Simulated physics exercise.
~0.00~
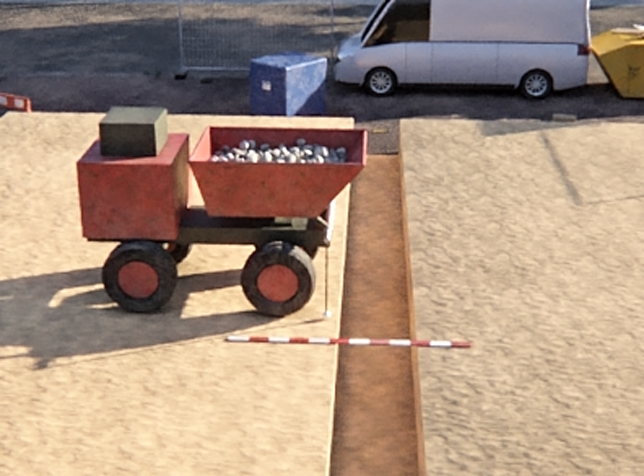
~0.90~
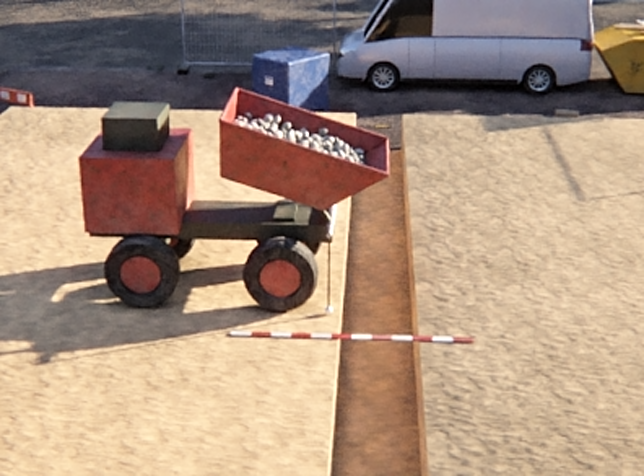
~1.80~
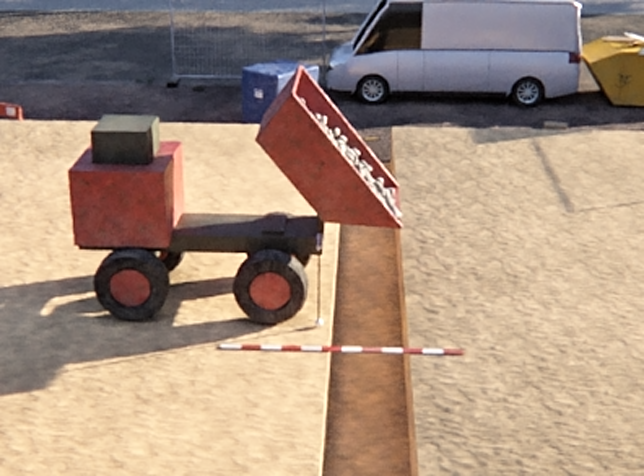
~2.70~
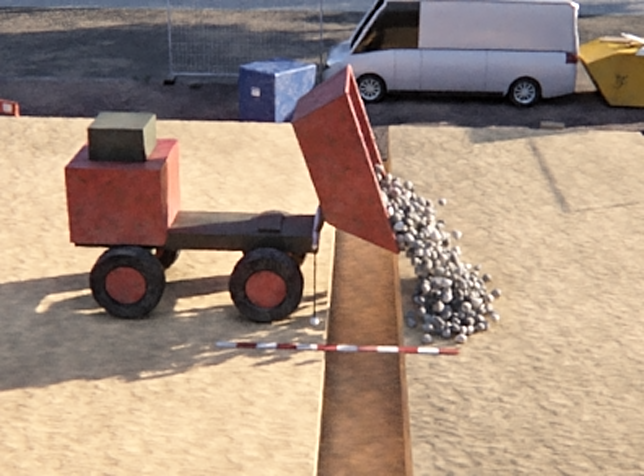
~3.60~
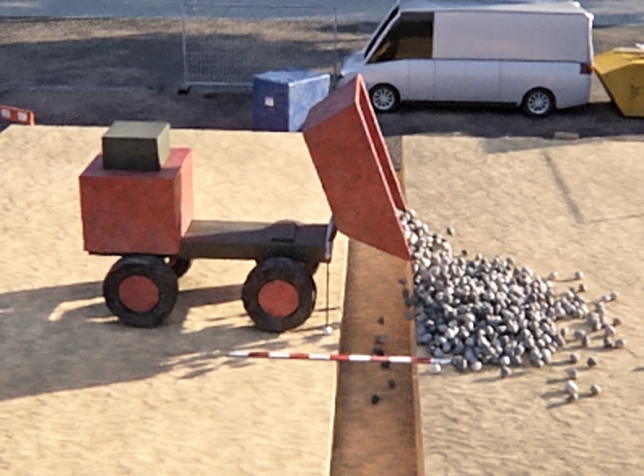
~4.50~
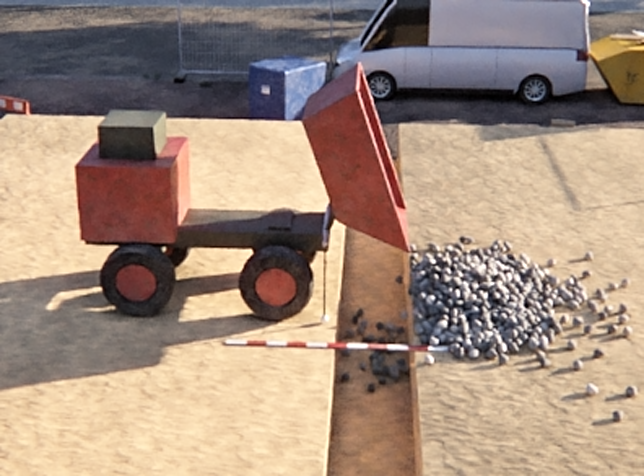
In the video, a small red dumper beside a trench tips its skip forward to the right until it is steep, and round grey stones pour out over the trench. Most end in a spread heap on the far side, with a few lying in the trench, and the skip stays raised.
